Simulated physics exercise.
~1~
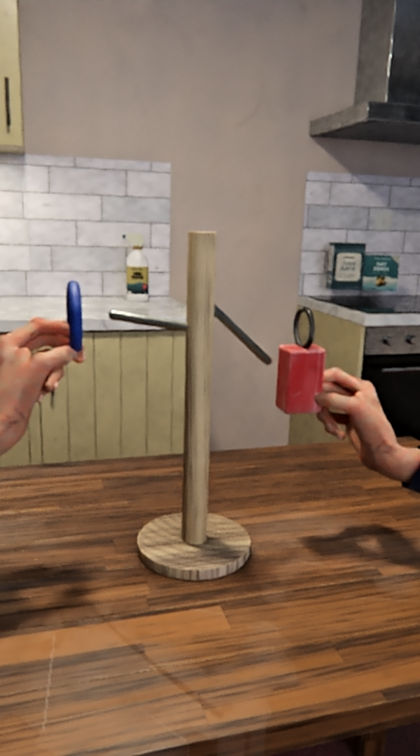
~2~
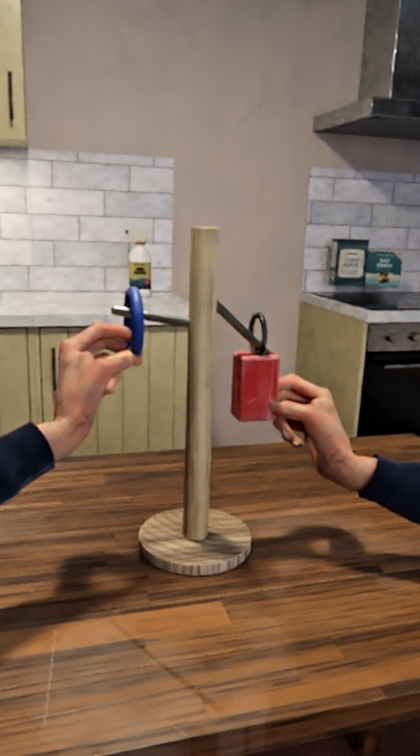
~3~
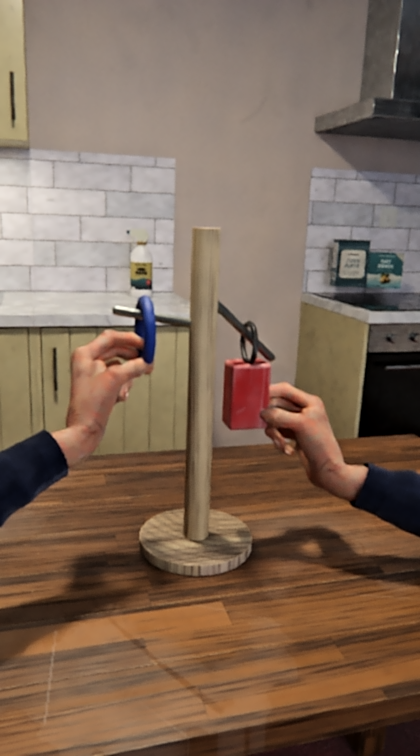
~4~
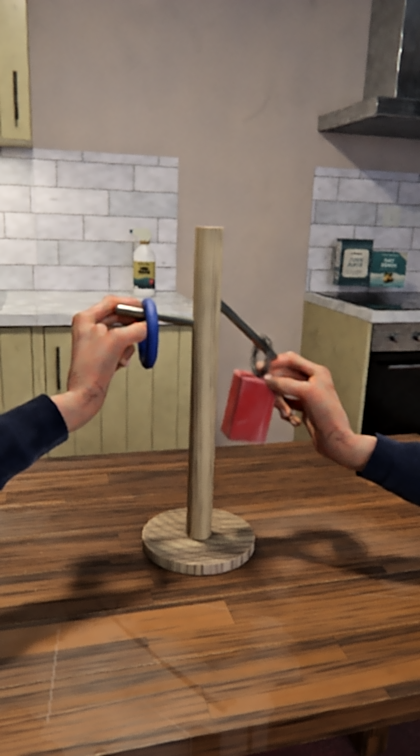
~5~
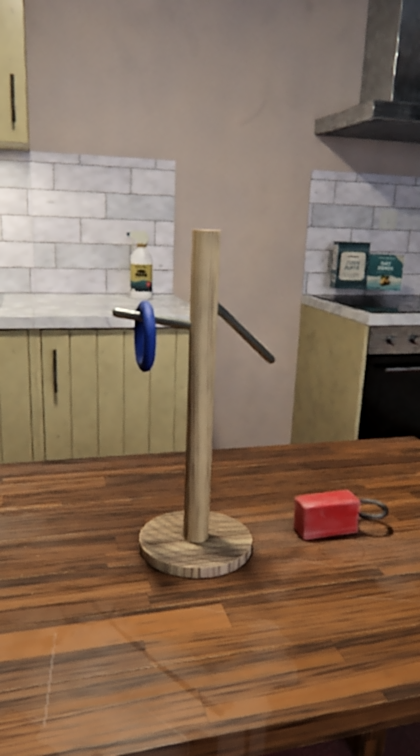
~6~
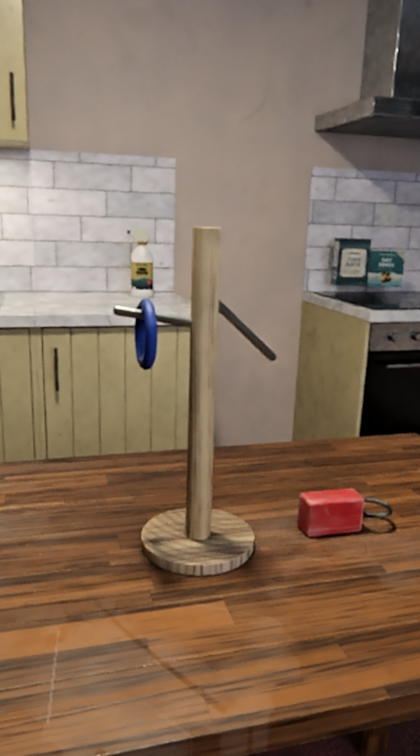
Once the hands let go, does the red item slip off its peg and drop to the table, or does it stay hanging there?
The red item slips off the right peg and ends up lying on the table, while the blue ring remains hanging on the left one.
